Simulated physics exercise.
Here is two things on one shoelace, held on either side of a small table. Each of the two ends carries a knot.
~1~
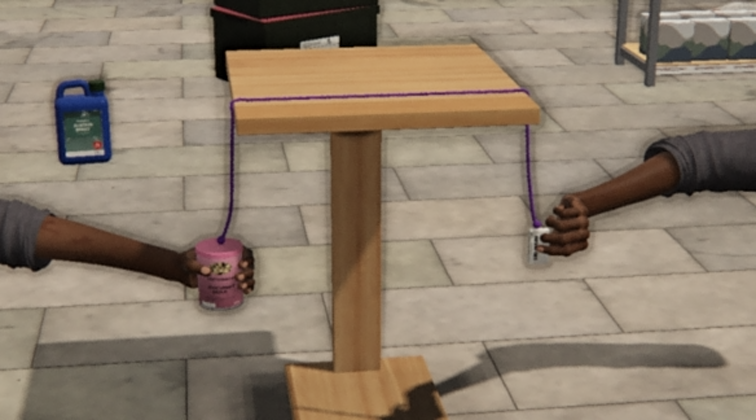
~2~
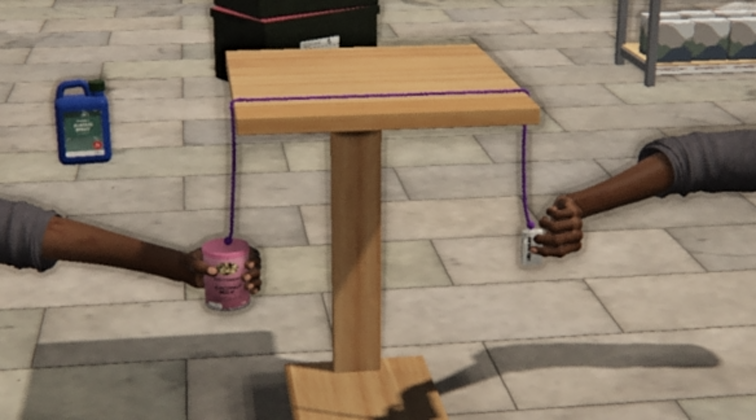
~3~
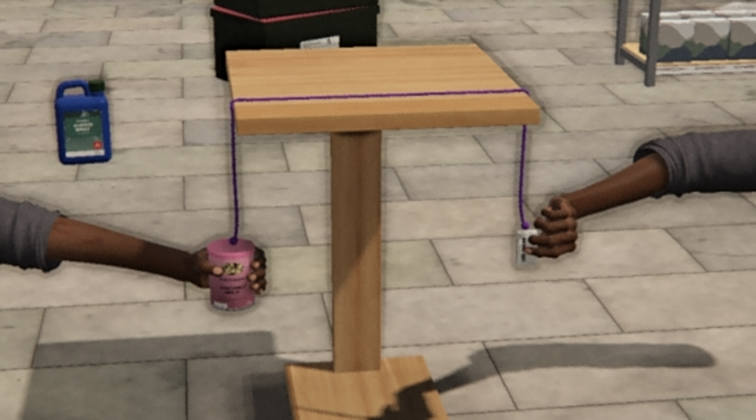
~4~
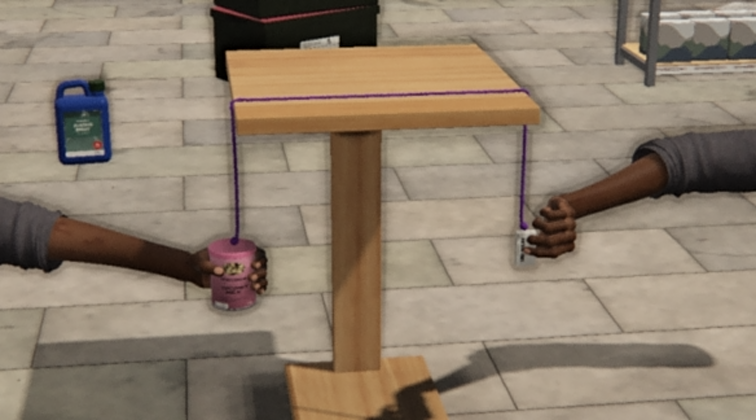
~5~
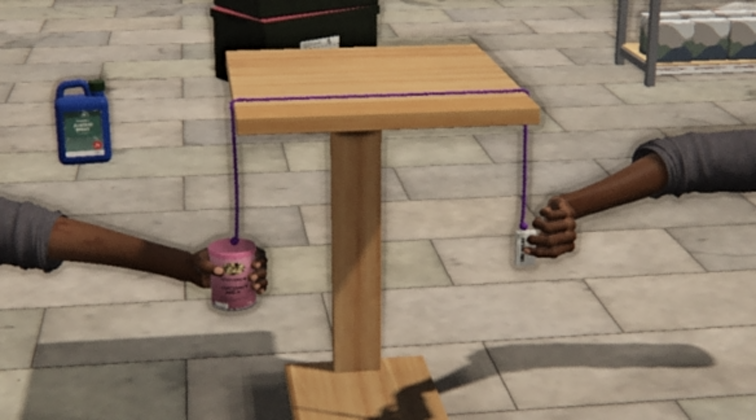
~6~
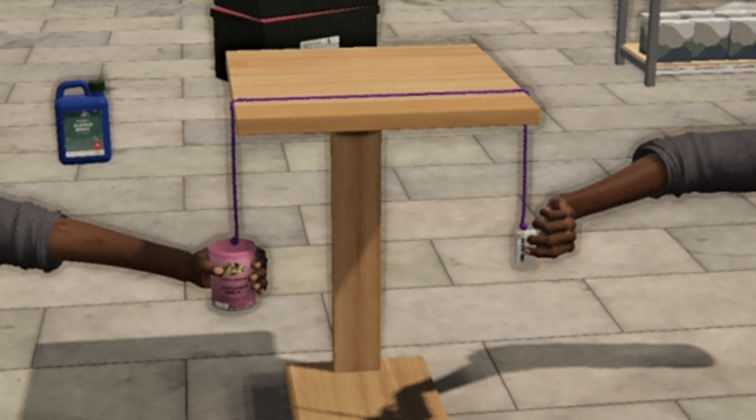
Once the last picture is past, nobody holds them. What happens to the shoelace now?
Heads up, it's about to dip on the left.
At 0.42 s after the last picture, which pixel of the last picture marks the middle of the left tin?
(241, 386) or thereabouts.
Then, 0.42 s on from there, left tin lower near (241, 386); right matchbox pulled up onto the top.
Then, 0.78 s on from there, left tin down on the floor; right matchbox pulled up onto the top near (71, 101).
In the end, left tin down on the floor; right matchbox down on the floor. The shoelace drops leftwards.
